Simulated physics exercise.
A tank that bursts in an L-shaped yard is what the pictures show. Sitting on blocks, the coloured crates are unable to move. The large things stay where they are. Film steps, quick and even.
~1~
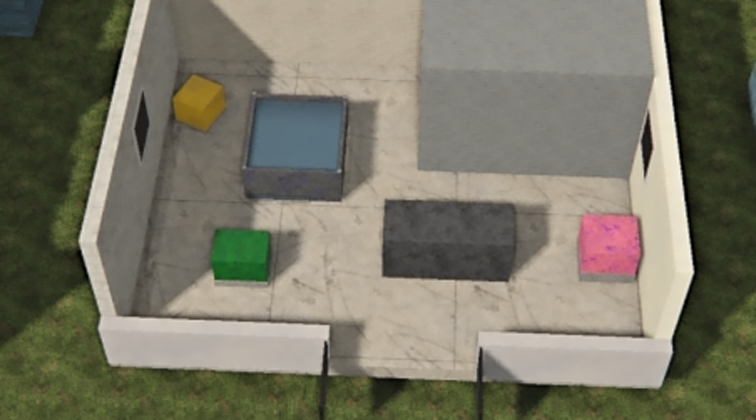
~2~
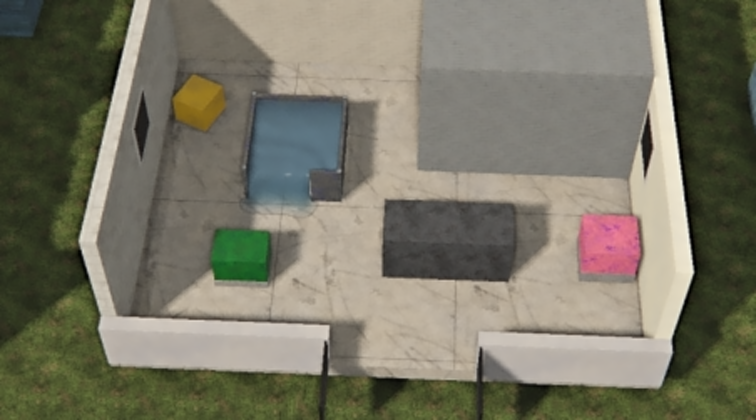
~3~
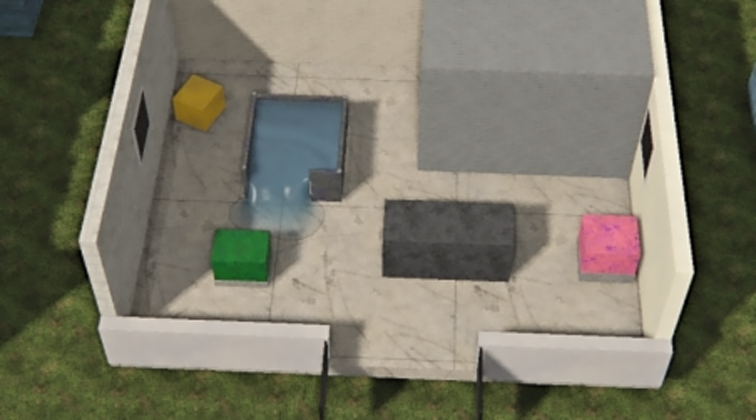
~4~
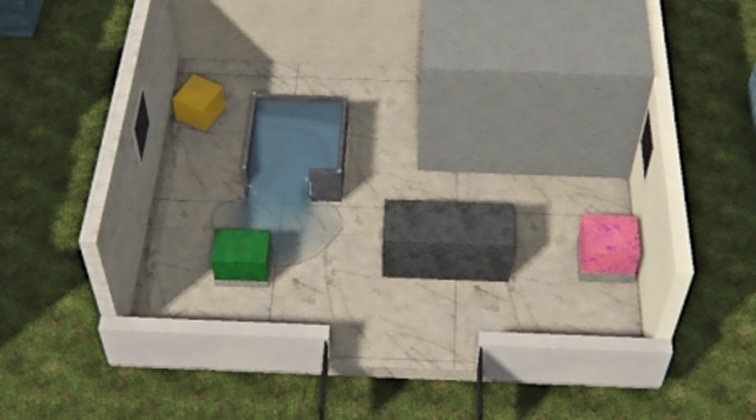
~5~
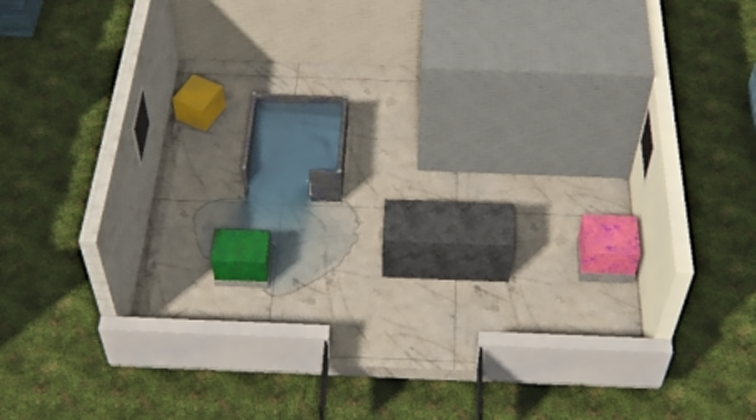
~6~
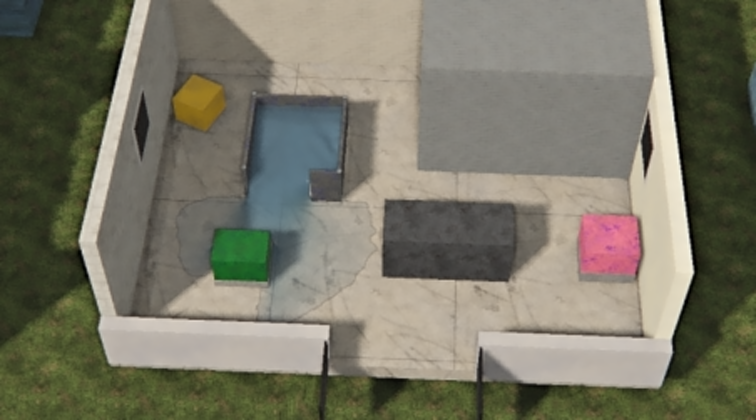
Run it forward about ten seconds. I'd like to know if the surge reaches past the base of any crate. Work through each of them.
As I see it, the pink crate avoids the water; the green crate meets the water; the yellow crate meets the water.
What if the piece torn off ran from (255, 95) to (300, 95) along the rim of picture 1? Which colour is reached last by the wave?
That would be the pink one.
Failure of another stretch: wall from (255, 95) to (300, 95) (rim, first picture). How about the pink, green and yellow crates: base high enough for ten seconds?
Here goes: Pink crate - left alone; green crate - left alone; yellow crate - hit.
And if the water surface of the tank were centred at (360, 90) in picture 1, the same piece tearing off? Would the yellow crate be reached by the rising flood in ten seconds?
Yellow: Overtopped.
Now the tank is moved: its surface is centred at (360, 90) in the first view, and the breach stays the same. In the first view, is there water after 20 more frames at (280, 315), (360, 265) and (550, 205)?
As listed: Flooded, awash, awash.
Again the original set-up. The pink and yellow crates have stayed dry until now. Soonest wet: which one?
It's the yellow crate.
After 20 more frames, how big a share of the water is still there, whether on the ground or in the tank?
The share not yet gone is roughly 86 percent.
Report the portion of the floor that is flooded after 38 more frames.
About 60 %.
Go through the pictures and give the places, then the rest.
In the first picture, the tank at (296, 135) is whole and still.
In the second picture, the front is at (246, 207), out from the gap at (280, 187).
In the third picture, the front is at (302, 234), out from the gap at (280, 189).
In the fourth picture, the front is at (281, 263), out from the gap at (280, 190).
In the fifth picture, water pours out at (280, 190) and has run to (274, 292).
In the sixth picture, the front is at (278, 323), out from the gap at (280, 190).
A moment on, water covers 25 % of the floor; the pink crate not reached, the green crate water round its plinth, the yellow crate not reached.
Next, water covers 30 % of the floor; the pink crate not reached, the green crate water round its plinth, the yellow crate not reached.
Then, water covers 45 % of the floor; the pink crate not reached, the green crate water round its plinth, the yellow crate water round its plinth.
Later, water covers 60 % of the floor; the pink crate water round its plinth, the green crate water round its plinth, the yellow crate water round its plinth.
In the end, water covers 80 % of the floor; the pink crate stayed above the water, the green crate was topped, the yellow crate was topped.
